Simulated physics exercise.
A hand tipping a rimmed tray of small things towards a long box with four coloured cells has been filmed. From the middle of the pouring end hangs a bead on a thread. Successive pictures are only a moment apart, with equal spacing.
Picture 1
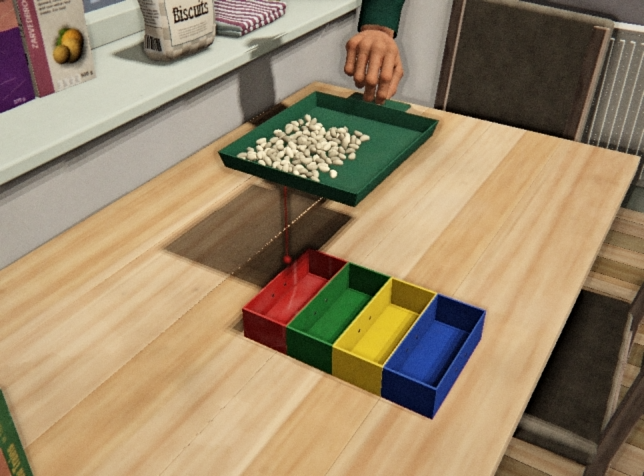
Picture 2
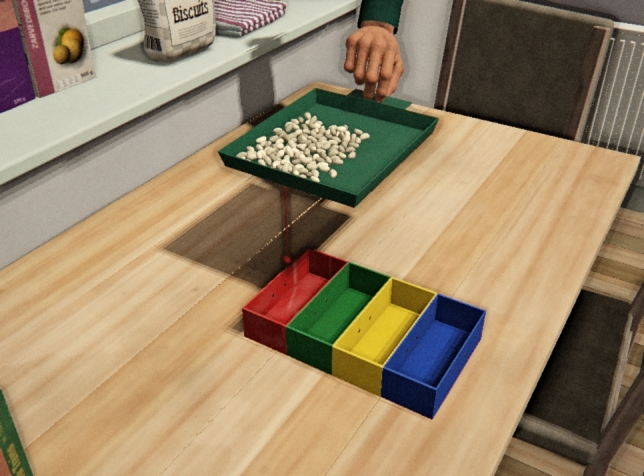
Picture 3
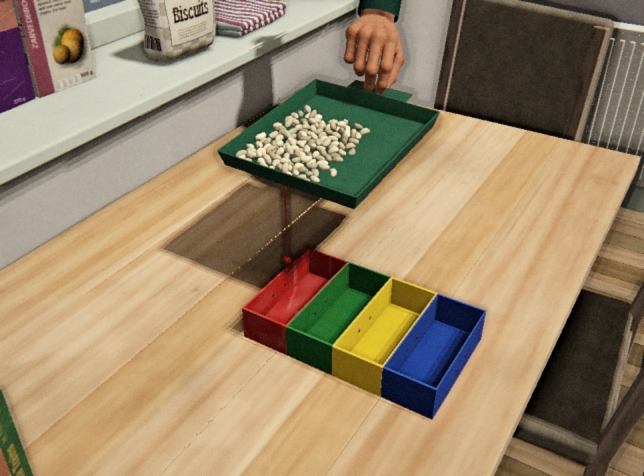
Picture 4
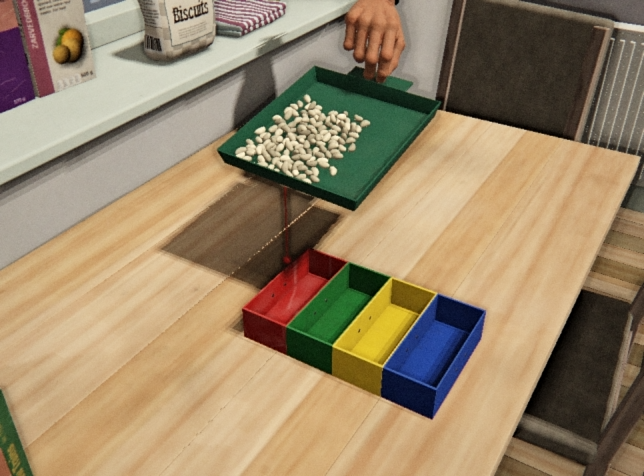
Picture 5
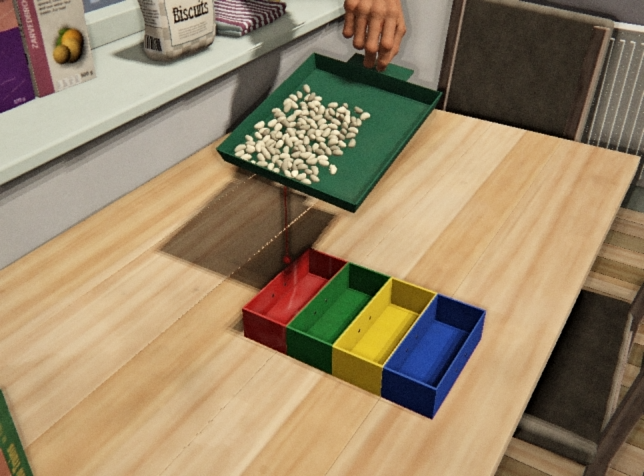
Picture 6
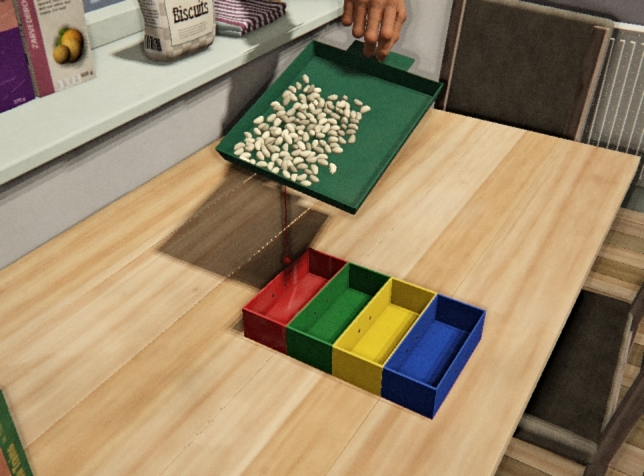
A green tray of white beans tilts gradually as a hand raises its far end.
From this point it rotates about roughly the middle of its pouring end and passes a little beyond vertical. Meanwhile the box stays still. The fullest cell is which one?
The green cell.
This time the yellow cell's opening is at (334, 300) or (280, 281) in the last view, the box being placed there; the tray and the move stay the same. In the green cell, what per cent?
The first position comes out at 20 per cent, the other at 0 per cent.
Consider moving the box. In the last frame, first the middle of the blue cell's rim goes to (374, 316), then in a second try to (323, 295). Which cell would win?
So the first one goes to the yellow cell and the second to the cell in blue.
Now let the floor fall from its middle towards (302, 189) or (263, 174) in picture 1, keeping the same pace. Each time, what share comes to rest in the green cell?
In turn, 30 percent and then 0 percent.
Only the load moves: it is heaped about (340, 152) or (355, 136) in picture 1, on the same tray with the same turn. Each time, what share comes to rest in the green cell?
You'd get near 70 percent first and near 80 percent after that.
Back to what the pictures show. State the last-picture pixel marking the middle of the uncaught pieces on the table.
Close to (185, 354).
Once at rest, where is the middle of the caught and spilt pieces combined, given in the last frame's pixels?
(322, 331).
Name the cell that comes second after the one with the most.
Next after the leader comes the red one.
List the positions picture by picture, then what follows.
In the first frame, corners of the pouring end (224, 151) and (355, 190), level; middle of the load (302, 150), white beans; bead on its thread (287, 260); red cell (265, 328); green cell (309, 348); yellow cell (357, 368); blue cell (408, 390).
In the second frame, corners of the pouring end (224, 150) and (355, 191), level; middle of the load (302, 149).
In the third frame, corners of the pouring end (224, 150) and (354, 193), tipped barely, lowest at the right corner; middle of the load (302, 146).
In the fourth frame, corners of the pouring end (223, 148) and (354, 196), tipped a little, lowest at the right corner; middle of the load (302, 141).
In the fifth frame, corners of the pouring end (222, 147) and (354, 200), tipped clearly, lowest at the right corner; middle of the load (301, 137).
In the sixth frame, corners of the pouring end (221, 147) and (354, 203), tipped clearly, lowest at the right corner; middle of the load (301, 133); red cell (265, 328); green cell (309, 348); yellow cell (357, 368); blue cell (408, 390).
Just after the last frame, tray tipped steeply; almost all on the tray; just a few falling or outside the box.
A moment on, tray tipped past a quarter turn; roughly two thirds on the tray; about a tenth in the green cell; just a few in the red cell; just a few in the yellow cell; roughly a quarter falling or outside the box.
Further on, tray tipped past a quarter turn; roughly two thirds in the green cell; roughly a quarter in the red cell; just a few in the yellow cell; about a tenth falling or outside the box.
When it is over, tray tipped past a quarter turn; roughly two thirds in the green cell; roughly a quarter in the red cell; just a few in the yellow cell; not one in the blue cell; about a tenth outside the box.
